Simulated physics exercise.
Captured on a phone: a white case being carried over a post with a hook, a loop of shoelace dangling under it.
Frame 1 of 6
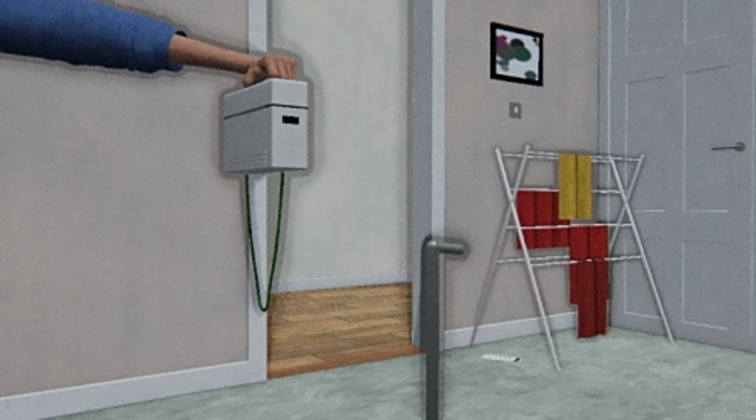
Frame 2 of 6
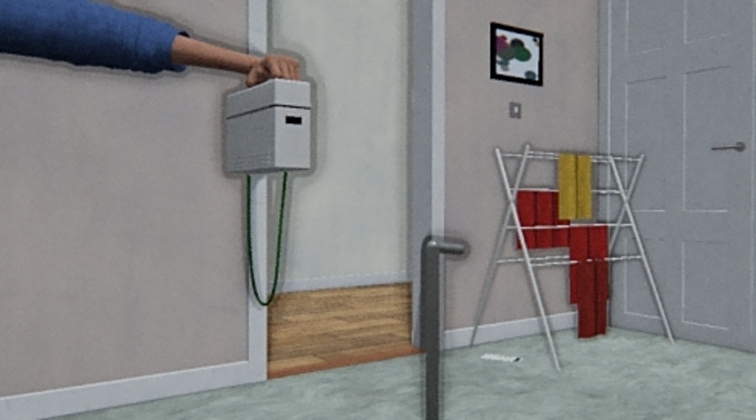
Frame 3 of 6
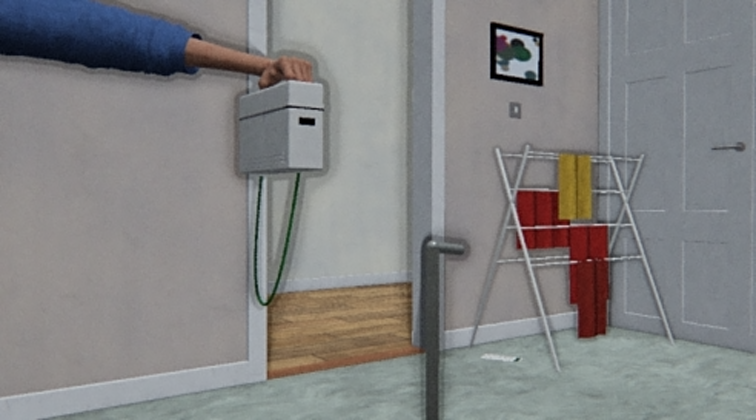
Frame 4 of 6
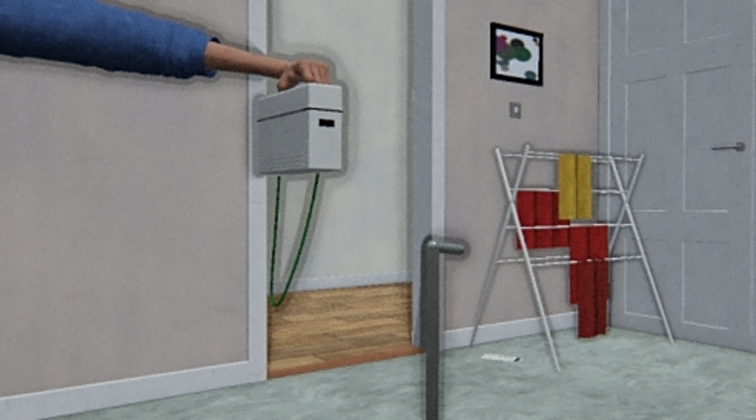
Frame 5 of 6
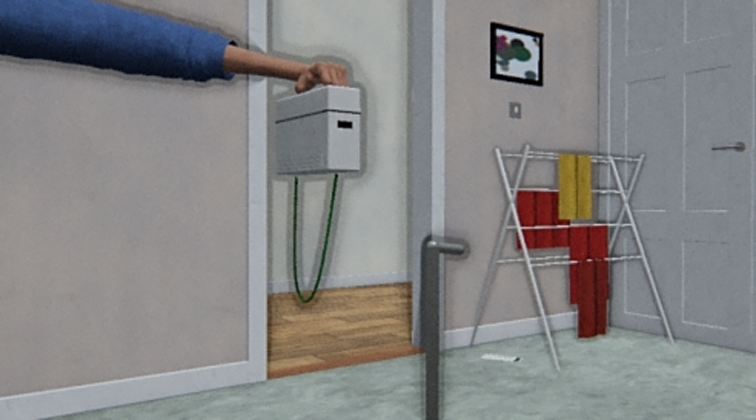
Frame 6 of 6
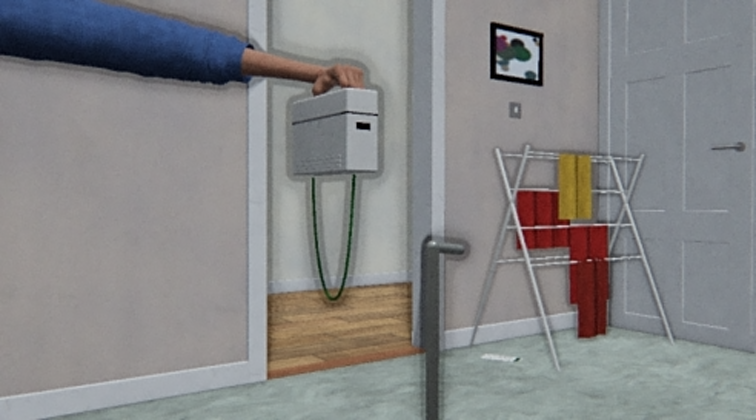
In a room with a clothes rack and a grey post, a hand reaching from the left holds a white case from above and carries it steadily right, a thin green loop dangling and swaying slightly beneath it.
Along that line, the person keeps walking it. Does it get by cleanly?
Yes, cleanly.
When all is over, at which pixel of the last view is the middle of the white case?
Roughly (528, 150).
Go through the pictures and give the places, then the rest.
In the first picture, white case (264, 130); hook tip (459, 250).
In the second picture, white case (266, 131); bottom of the loop (264, 304).
In the third picture, white case (279, 131).
In the fourth picture, white case (298, 133); bottom of the loop (275, 305).
In the fifth picture, white case (315, 134).
In the sixth picture, white case (333, 135); bottom of the loop (332, 299); hook tip (459, 250); hook points away from it, loop hangs below the hook.
Then, 1.08 s later than the last view, case over the post near (435, 143).
Then, 2.08 s later than the last view, case past the post near (512, 148).
Finally, case past the post near (528, 149). The white case comes away clean.
